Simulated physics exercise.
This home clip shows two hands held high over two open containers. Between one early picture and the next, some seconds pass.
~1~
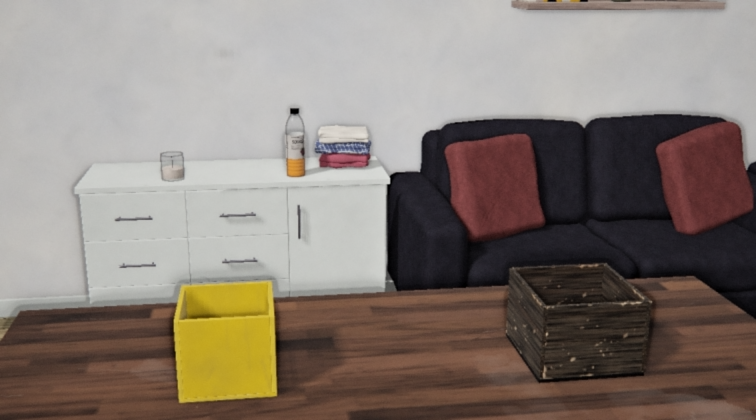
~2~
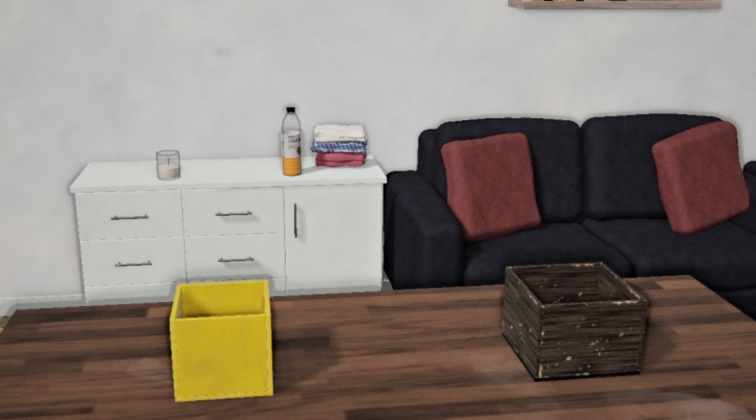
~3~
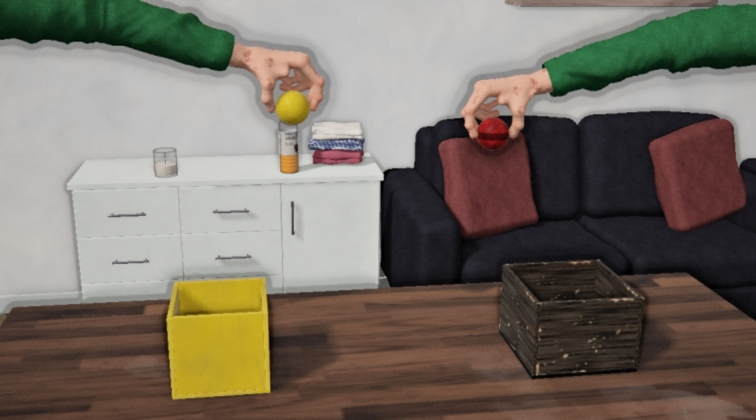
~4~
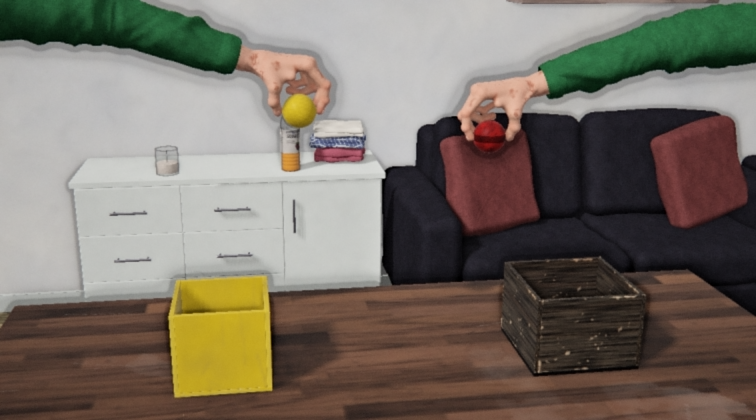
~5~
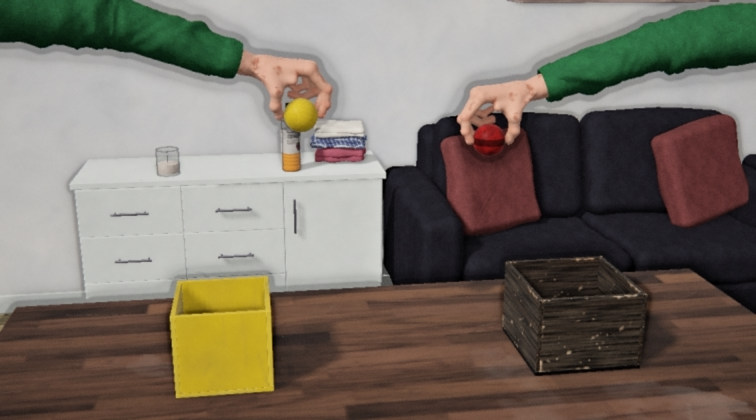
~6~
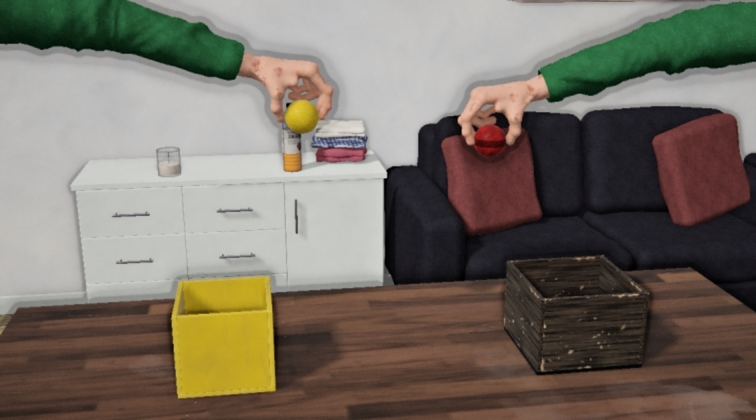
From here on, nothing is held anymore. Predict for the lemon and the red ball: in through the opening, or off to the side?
Lemon - off to the side; red ball - off to the side.
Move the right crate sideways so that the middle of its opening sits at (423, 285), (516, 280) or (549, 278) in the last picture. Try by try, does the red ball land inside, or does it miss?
Stays out; Makes it in; Stays out.
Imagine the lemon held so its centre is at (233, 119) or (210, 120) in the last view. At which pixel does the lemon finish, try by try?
It comes to rest at (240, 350) and (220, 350).
Then, 0.20 s later than the last frame, lemon dropping near (304, 188); red ball dropping near (487, 208).
Then, 0.32 s later than the last frame, lemon dropping near (308, 322); red ball dropping near (482, 336).
Then, 0.50 s later than the last frame, lemon dropping near (308, 323); red ball dropping near (483, 320).
When it is over, the lemon falls beside it, near (309, 352); the red ball falls beside it, near (482, 340).
